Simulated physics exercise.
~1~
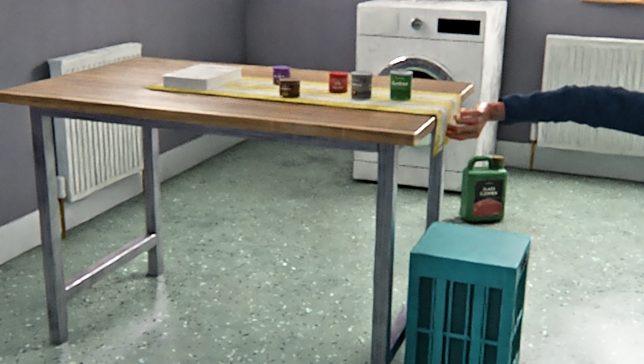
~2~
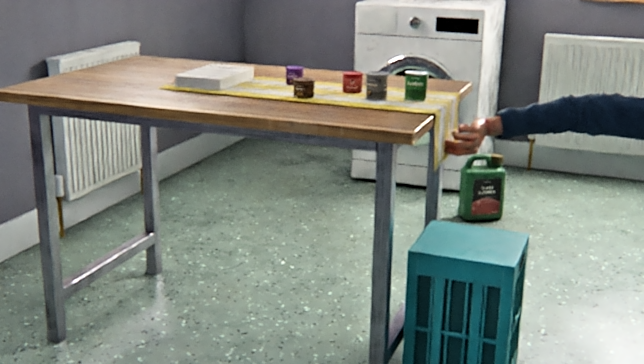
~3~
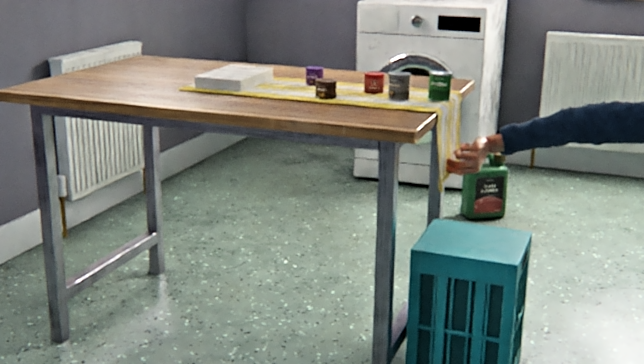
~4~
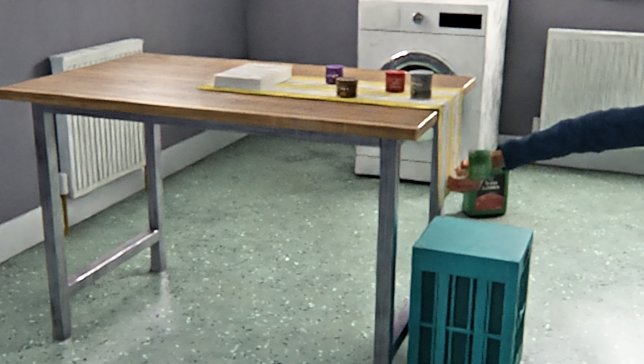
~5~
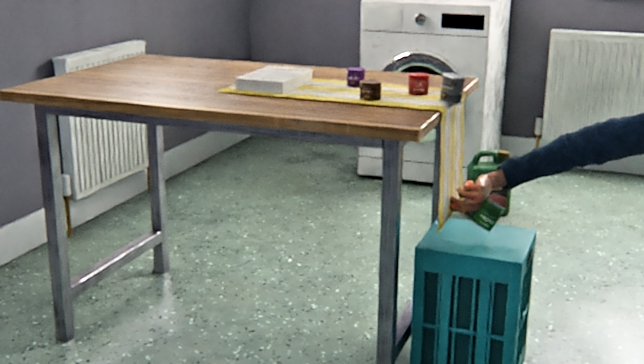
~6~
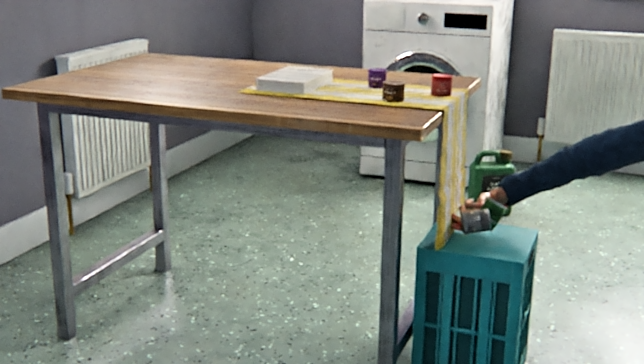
A wooden table with metal legs stands in a grey-walled room with a washing machine and radiators behind it, seen from a slightly swaying viewpoint. On it, a yellow cloth carries a white book and small purple, brown, red, grey and green containers, while a turquoise crate stands below the right end. A hand reaching in from the right draws the cloth down, and everything on it rides rightward. The green can goes over the edge first, then the grey can drops beside the hand. Finally the cloth's hem reaches the crate, with the book and the purple, brown and red pots still on the table.
